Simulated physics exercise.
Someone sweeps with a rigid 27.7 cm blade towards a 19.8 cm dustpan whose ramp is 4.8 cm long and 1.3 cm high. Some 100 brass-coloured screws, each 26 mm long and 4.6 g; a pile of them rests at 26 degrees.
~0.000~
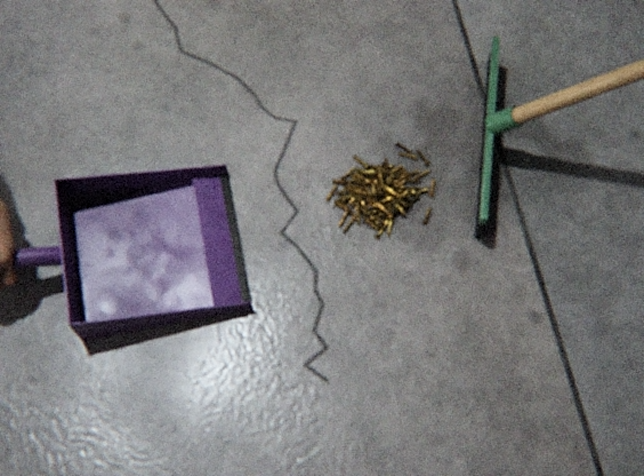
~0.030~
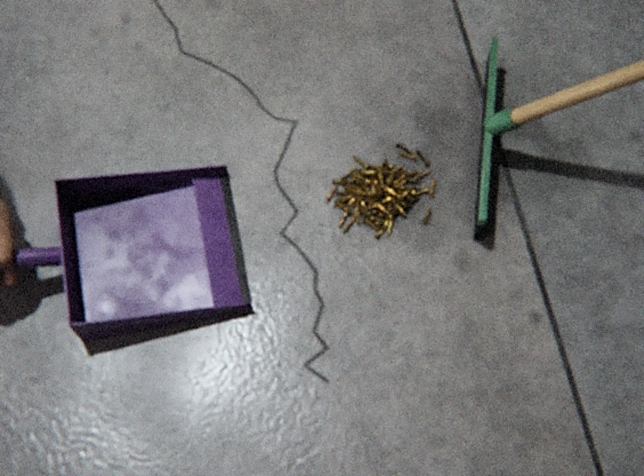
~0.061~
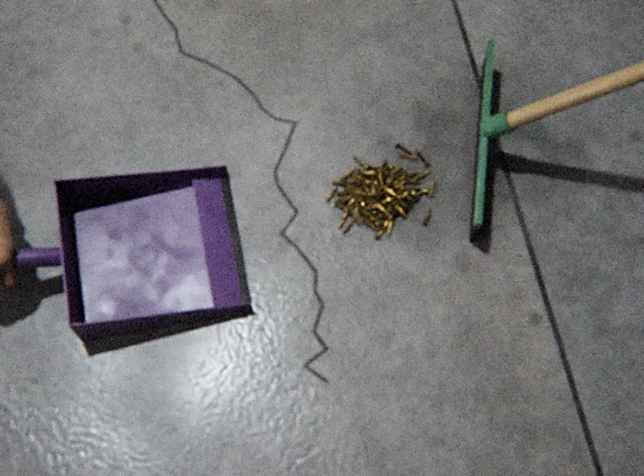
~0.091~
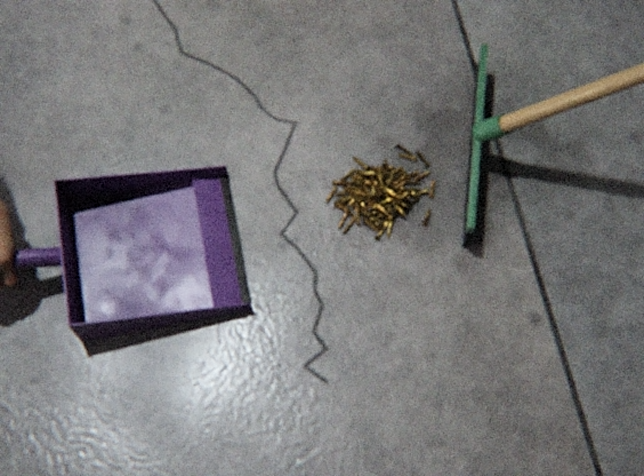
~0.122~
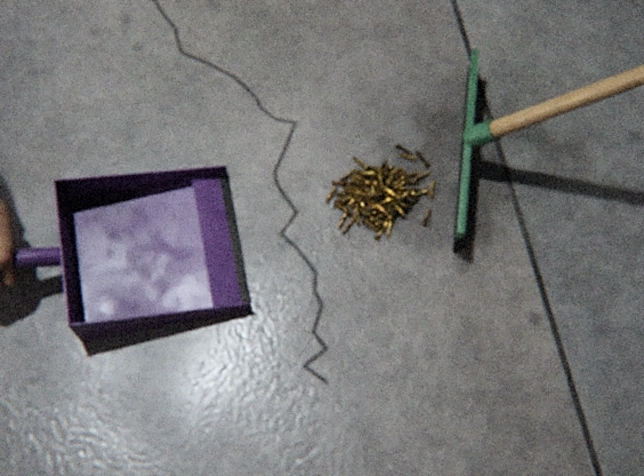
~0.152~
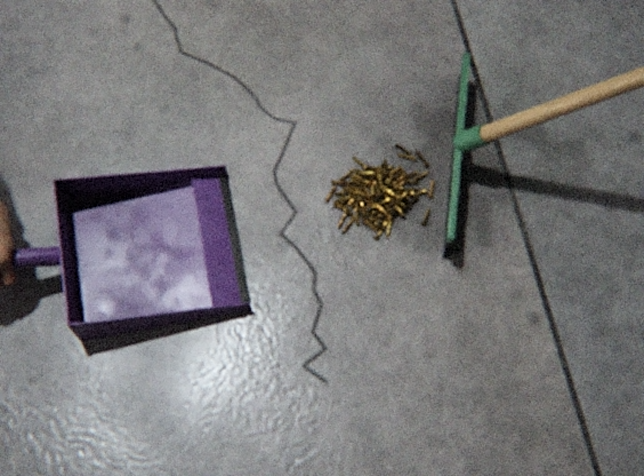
A green blade on a wooden handle slides left, nearing a pile of brass-coloured screws.
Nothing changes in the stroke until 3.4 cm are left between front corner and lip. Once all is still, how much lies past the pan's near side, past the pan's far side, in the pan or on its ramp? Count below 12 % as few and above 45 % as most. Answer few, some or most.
Near side: Few, far side: Few, pan: Few.
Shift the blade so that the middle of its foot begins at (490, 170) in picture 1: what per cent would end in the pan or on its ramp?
Some 0 per cent.
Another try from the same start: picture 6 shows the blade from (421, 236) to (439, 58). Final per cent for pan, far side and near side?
Pan 25, far 15, near 0.
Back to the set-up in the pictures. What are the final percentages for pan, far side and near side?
Near side 0, far side 10, pan 0.
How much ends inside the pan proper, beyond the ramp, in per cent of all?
About 0 per cent.
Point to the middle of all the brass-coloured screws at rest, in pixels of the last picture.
Around (278, 212).
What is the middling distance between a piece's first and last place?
Roughly 14 cm.
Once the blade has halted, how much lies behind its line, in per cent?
About 0 per cent.
Then, at 0.40 s, middle of the blade 20 cm from the lip; 0 % over the lip, far side 0 %, near side 0 %.
After 0.57 s, middle of the blade 12 cm from the lip; 0 % over the lip, far side 5 %, near side 0 %.
After 0.86 s, middle of the blade 8 cm from the lip; 0 % over the lip, far side 10 %, near side 0 %.
At rest (1.7 s), near side 0 %, far side 10 %, pan 0 %, in front of the lip or behind the blade 90 %.
